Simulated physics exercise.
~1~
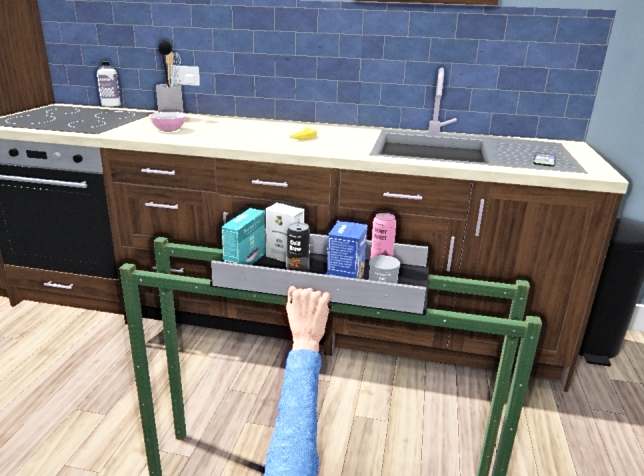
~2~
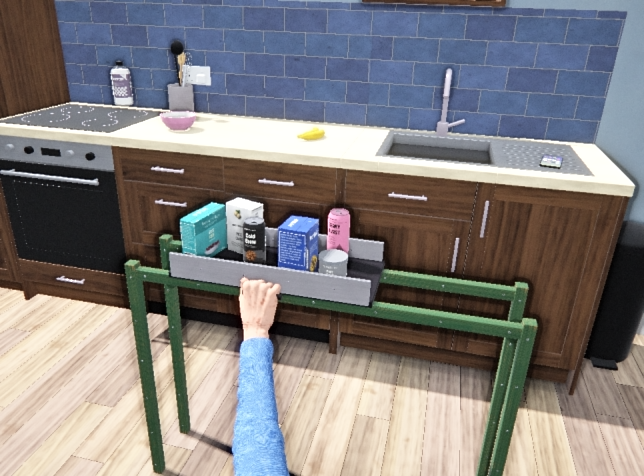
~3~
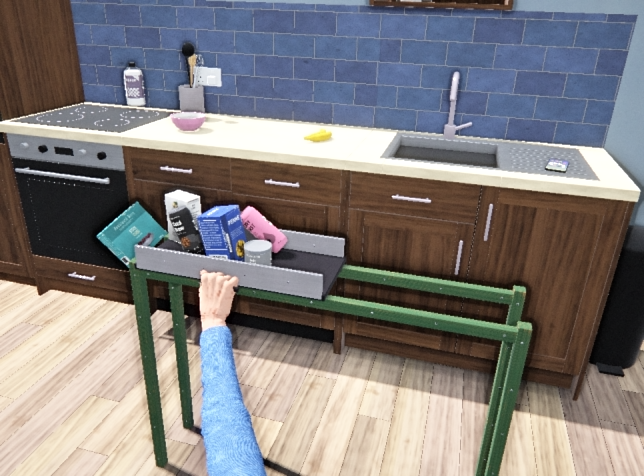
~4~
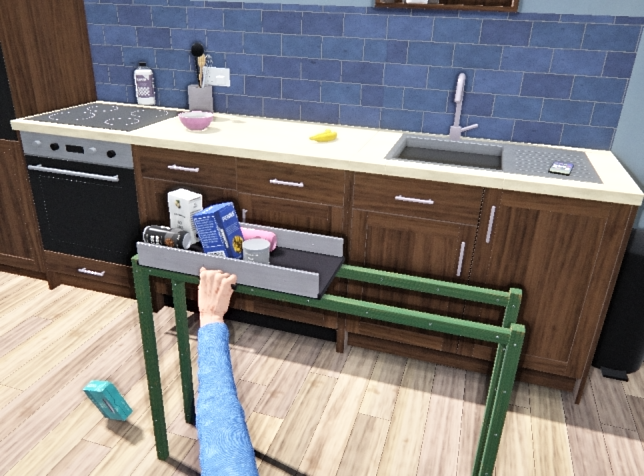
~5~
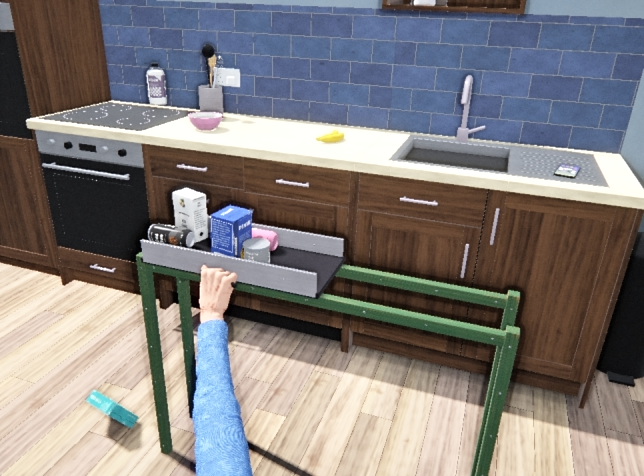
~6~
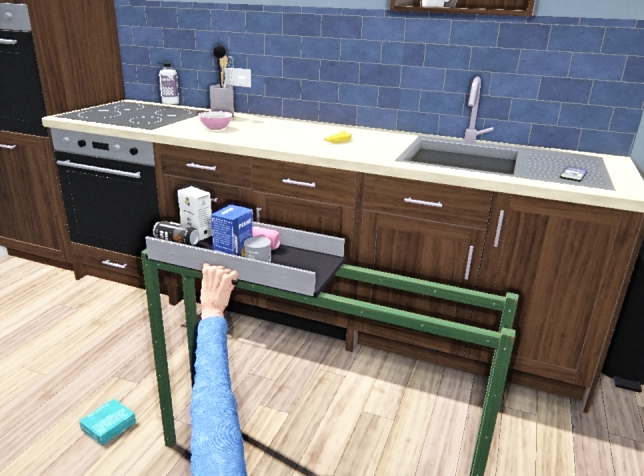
Tray of groceries sliding left on green rails under a hand, toppling two cans and spilling a turquoise packet onto the floor.
